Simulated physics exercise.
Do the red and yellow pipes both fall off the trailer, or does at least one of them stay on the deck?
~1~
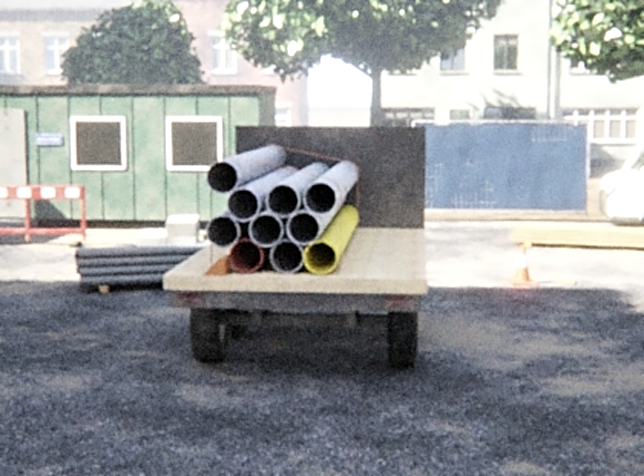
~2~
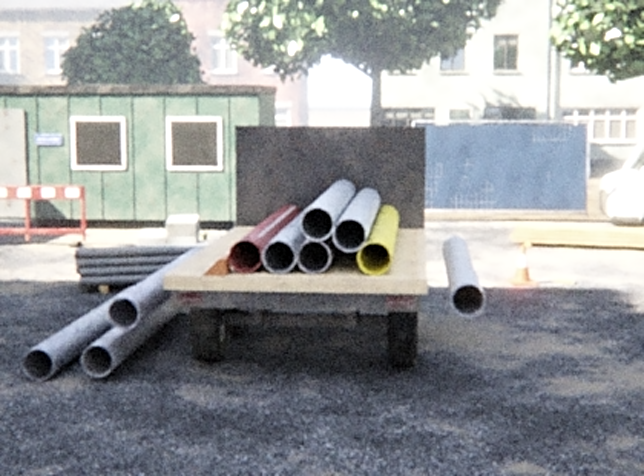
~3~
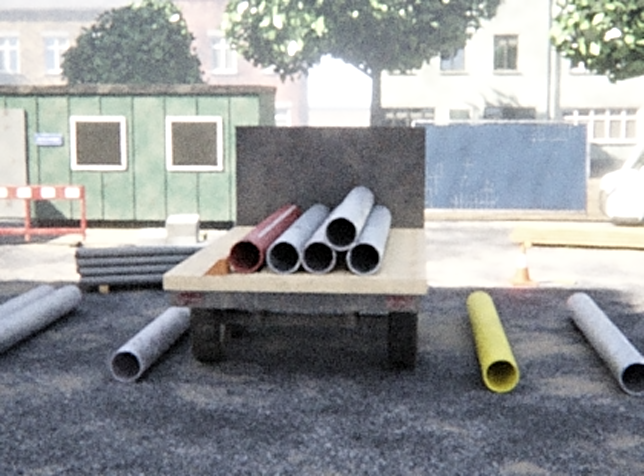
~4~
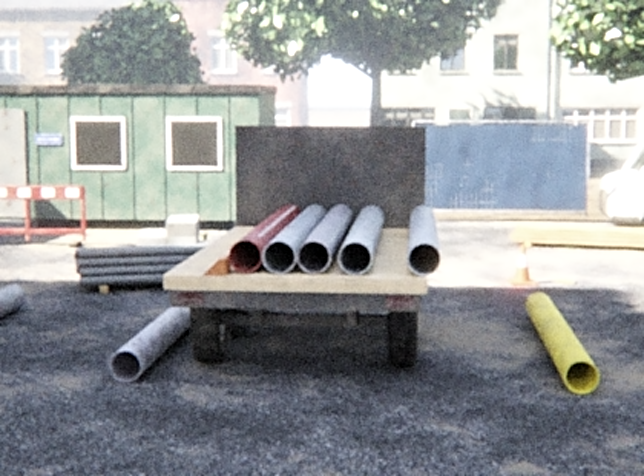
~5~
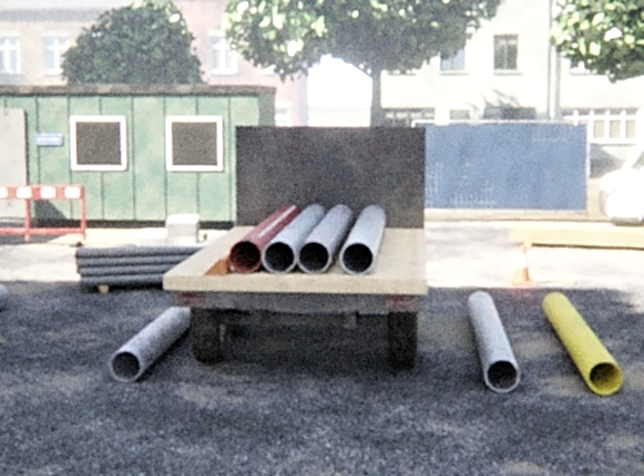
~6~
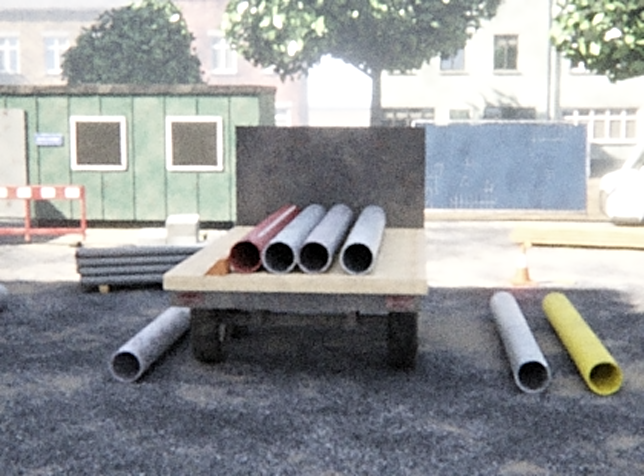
The red pipe stays on the deck, while the yellow one falls off the right side and ends up on the ground.
